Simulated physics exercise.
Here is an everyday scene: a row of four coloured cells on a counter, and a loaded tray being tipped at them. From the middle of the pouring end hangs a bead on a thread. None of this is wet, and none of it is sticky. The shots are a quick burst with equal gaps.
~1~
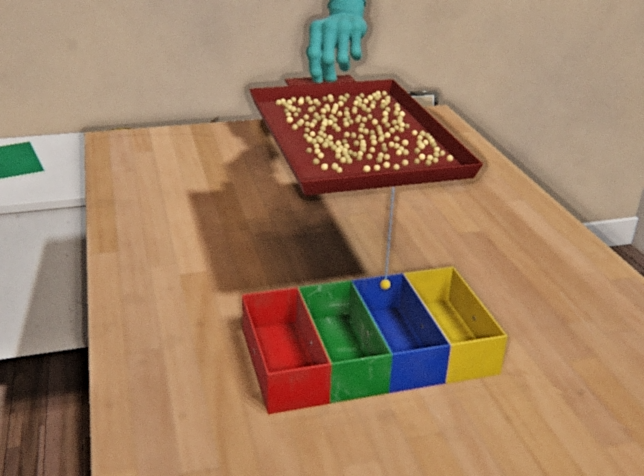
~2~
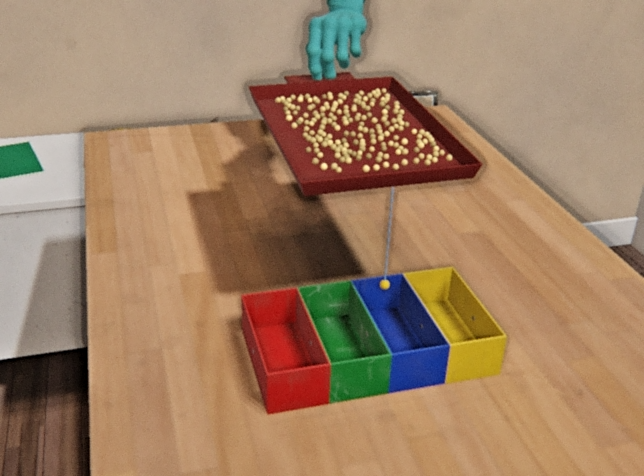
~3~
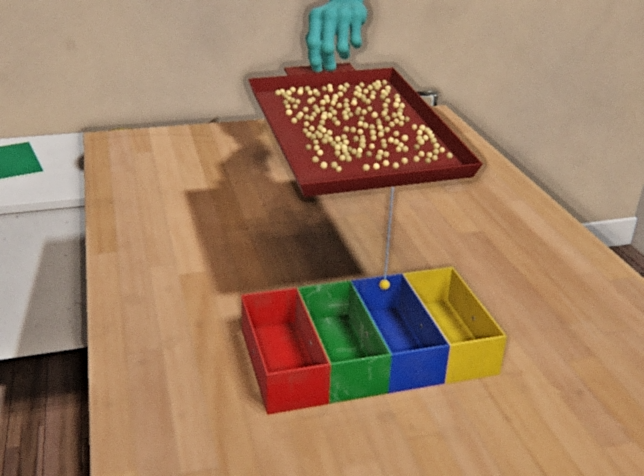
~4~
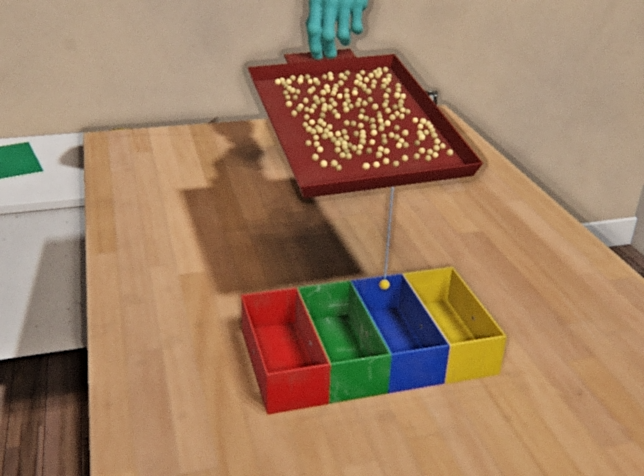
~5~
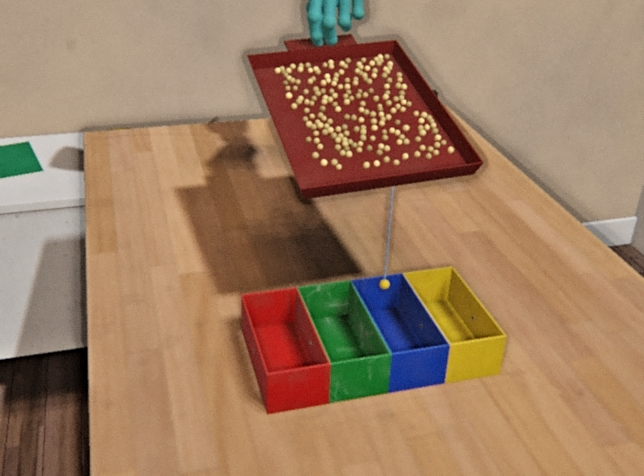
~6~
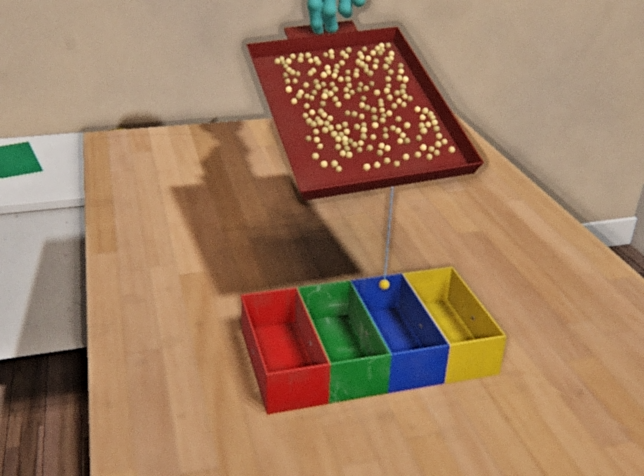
On a wooden counter, above a row of red, green, blue and yellow cells, a teal-gloved hand held a dark red tray of pale beans level, then gradually raised its back edge, tilting it toward the viewer.
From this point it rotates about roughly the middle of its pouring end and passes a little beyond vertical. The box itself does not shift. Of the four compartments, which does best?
The green one does best.
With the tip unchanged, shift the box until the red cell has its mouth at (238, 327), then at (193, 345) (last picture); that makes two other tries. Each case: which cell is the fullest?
So the first one goes to green and the second to that blue cell.
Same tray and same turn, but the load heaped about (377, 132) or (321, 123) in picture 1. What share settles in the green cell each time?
Roughly 50 per cent, then 50 per cent.
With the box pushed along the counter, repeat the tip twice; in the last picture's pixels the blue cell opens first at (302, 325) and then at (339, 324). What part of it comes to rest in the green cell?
Approximately 0 percent, followed by approximately 30 percent.
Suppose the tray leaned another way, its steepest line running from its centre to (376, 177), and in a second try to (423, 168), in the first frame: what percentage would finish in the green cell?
Respectively 40 % and 0 %.
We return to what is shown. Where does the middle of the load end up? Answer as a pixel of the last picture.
About pixel (338, 368).
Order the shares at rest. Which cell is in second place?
Second best is the red one.
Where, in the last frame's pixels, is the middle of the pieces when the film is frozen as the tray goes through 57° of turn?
I'd put the middle of the pieces at roughly (349, 187).
Soon, tray tipped steeply; most on the tray; a stray few in the red cell; a stray few in the green cell; a stray few in the blue cell; a stray few in the yellow cell; a small part falling or outside the box.
A while on, tray tipped right over; about a quarter on the tray; about a quarter in the green cell; a small part in the red cell; a stray few in the blue cell; about a third falling or outside the box.
Towards the end, tray tipped past a quarter turn; about half in the green cell; about a third in the red cell; a small part in the blue cell; a stray few falling or outside the box.
Finally, tray tipped past a quarter turn; about half in the green cell; about a third in the red cell; a small part in the blue cell; none in the yellow cell; a stray few outside the box.
